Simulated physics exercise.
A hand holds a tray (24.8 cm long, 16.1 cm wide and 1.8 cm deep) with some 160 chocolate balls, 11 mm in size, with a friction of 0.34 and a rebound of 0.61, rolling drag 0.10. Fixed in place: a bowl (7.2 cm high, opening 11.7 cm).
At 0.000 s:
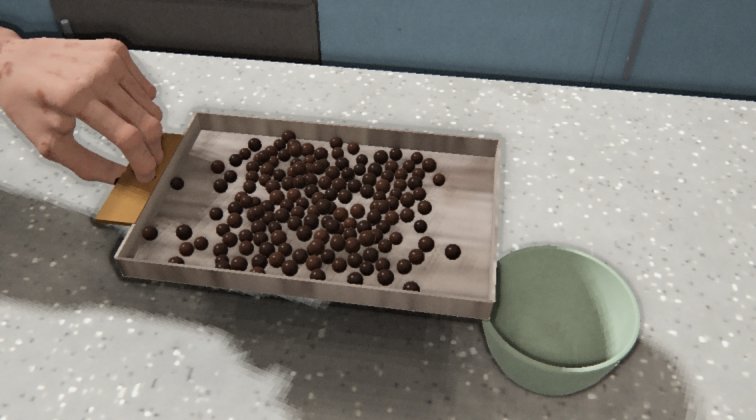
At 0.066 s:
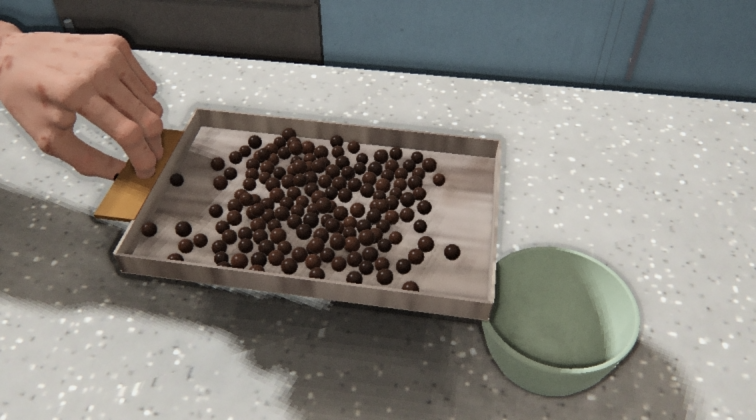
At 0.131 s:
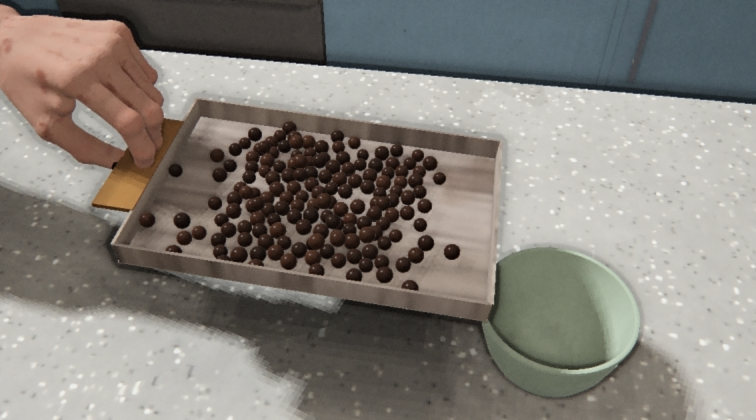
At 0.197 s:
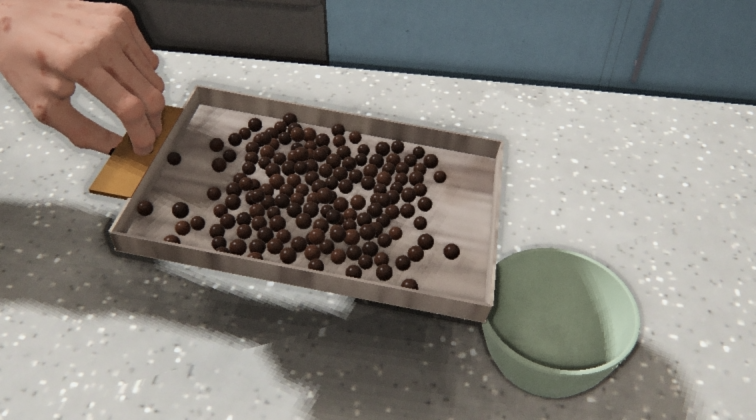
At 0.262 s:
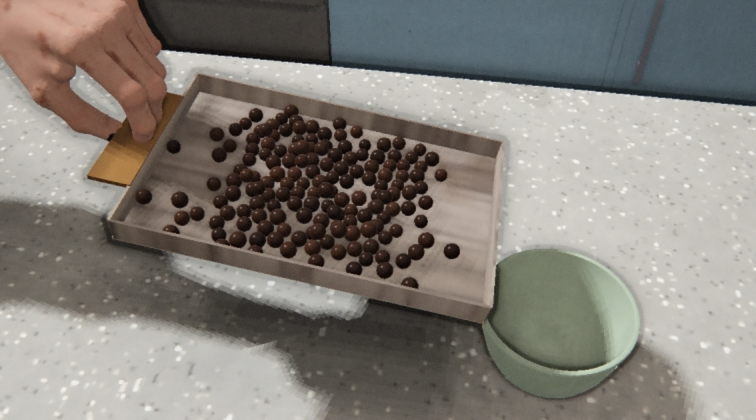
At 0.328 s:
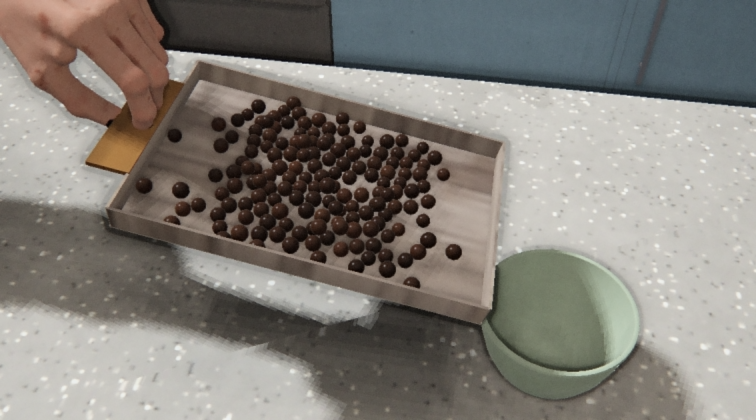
A hand slowly raises the left end of a tray of dark chocolate balls.
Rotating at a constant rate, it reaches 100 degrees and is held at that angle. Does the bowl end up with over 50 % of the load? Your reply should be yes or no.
That would be a yes.
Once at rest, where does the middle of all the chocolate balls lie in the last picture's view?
Roughly (540, 367).
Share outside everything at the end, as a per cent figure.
40%, roughly.
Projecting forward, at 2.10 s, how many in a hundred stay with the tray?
About 100 %.
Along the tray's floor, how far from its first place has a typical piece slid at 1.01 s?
Around 6 cm.
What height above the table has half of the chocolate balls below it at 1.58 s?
Around 20 cm.
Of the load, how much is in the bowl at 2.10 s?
About 0 per cent by then.
After 1.01 s, tilt 41 degrees; tray 100 %; middle of all pieces on or above the table near (416, 187).
After 1.58 s, tilt 65 degrees; tray 100 %; middle of all pieces on or above the table near (442, 176).
Then, at 2.10 s, tilt 87 degrees; tray 100 %; middle of all pieces on or above the table near (471, 176).
Then, at 2.60 s, tilt 100 degrees; outside 30 %, tray 5 %, bowl 60 %, in the air 10 %; middle of all pieces on or above the table near (531, 357).
In the end, at 3.8 s, outside 40 %, bowl 60 %.
